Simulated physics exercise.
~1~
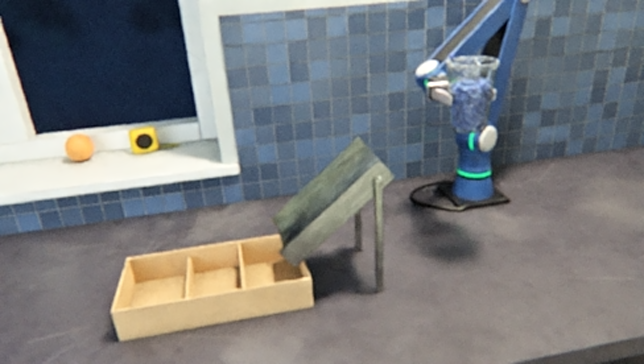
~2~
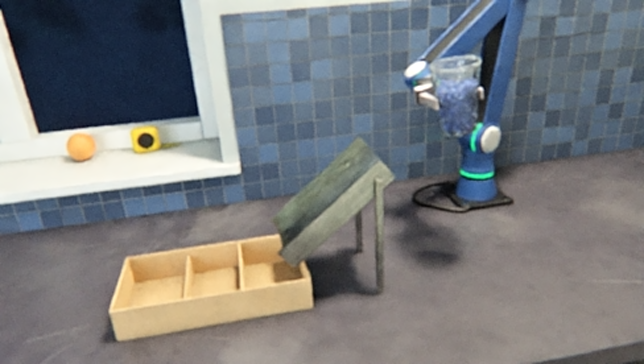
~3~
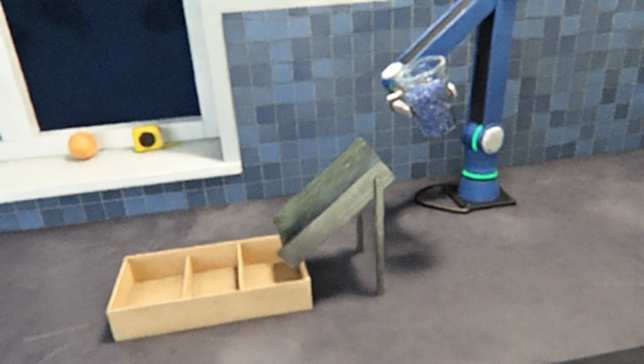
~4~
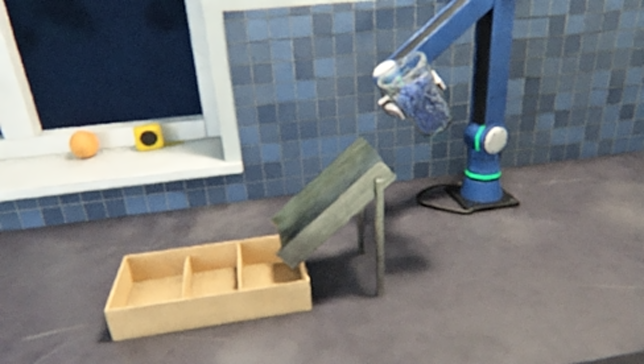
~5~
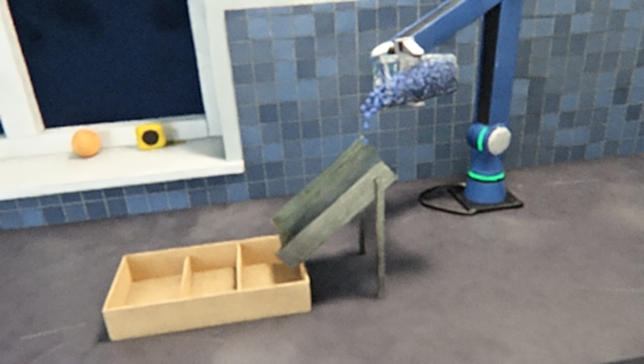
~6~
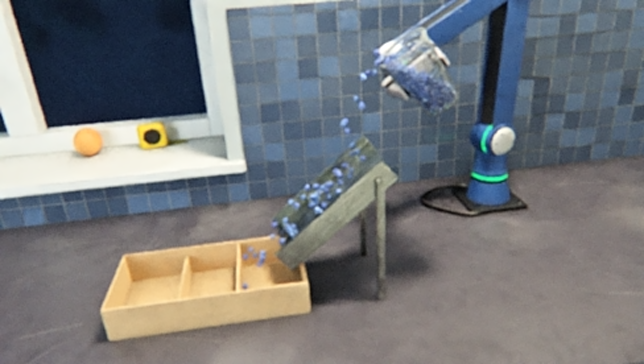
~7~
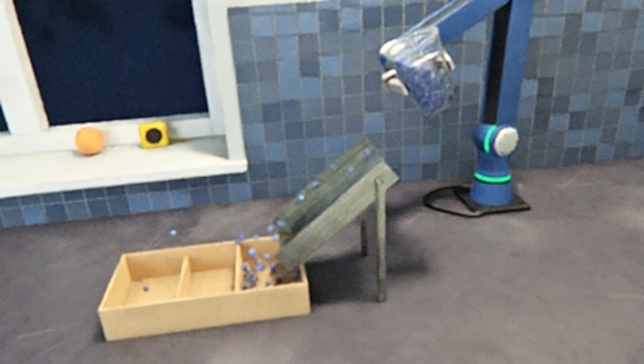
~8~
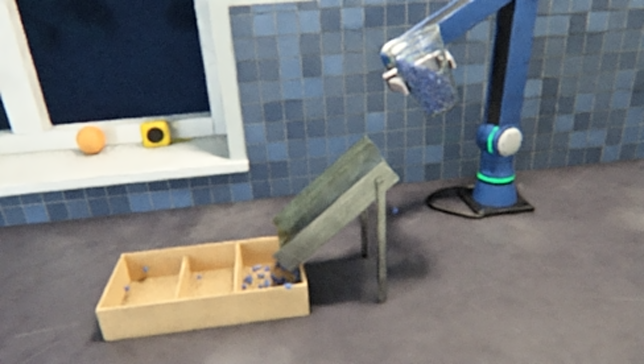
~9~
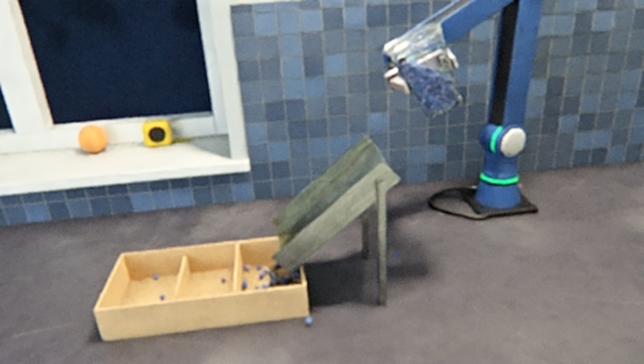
On a grey worktop, a blue robot arm tipping a clear cup, spilling some blue beads down a chute into a divided tray.
